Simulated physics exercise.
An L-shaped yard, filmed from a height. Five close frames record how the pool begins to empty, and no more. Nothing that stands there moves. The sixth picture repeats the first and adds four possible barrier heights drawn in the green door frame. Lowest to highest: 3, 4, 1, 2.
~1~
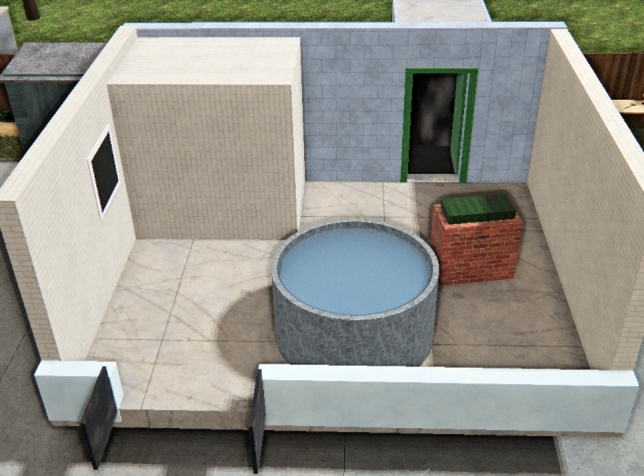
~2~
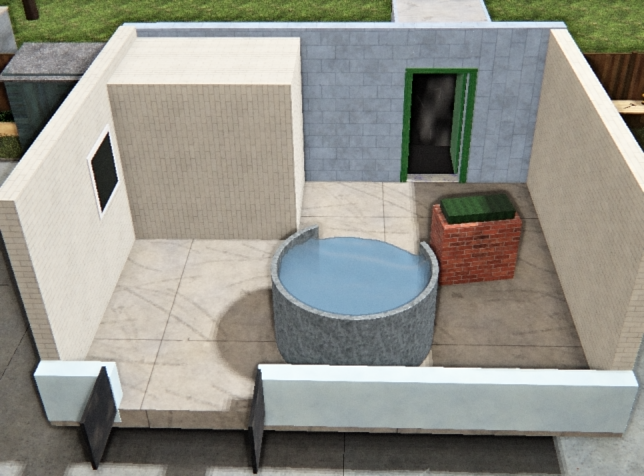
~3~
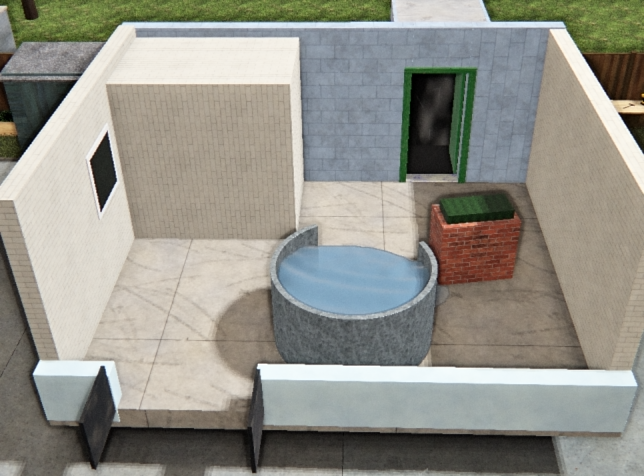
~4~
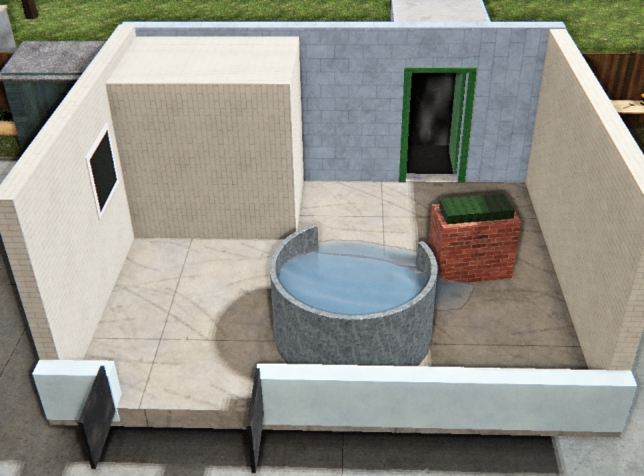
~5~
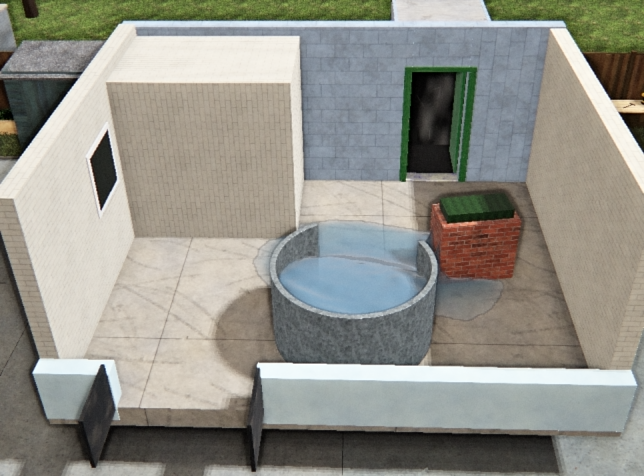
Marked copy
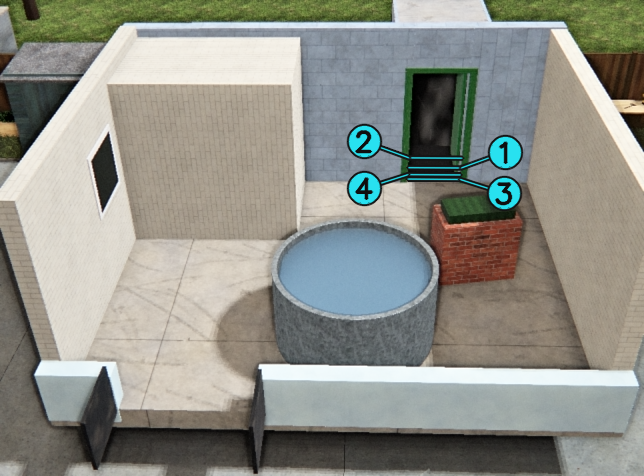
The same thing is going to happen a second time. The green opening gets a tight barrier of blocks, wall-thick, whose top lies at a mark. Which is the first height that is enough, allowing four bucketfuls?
The answer is height 2.
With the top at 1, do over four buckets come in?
Yes, it does.
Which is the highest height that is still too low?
That would be 1.
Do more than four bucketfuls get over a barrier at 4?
Yes, it does.
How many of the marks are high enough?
One.
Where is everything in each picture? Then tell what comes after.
The first picture shows water in the pool at rest, its middle at (355, 270); foot of the green doorway at (433, 182); open gate at (187, 360).
In the second picture, water covers 2 % of the ground, its front hidden from here.
In the third picture, water covers 5 % of the ground, its front hidden from here.
In the fourth picture, 11 % of the ground under water, visible out to (462, 288).
In the fifth picture, 19 % of the ground under water, visible out to (495, 281).
In cyan, 1 at (434, 167); 2 at (435, 158); 3 at (433, 179); 4 at (434, 174); from the bottom up 3, 4, 1, 2.
With 1, about 9 bucketfuls get in.
With 2, a splash gets over, under a bucket.
With 3, dozens of bucketfuls pour in.
With 4, dozens of bucketfuls pour in.
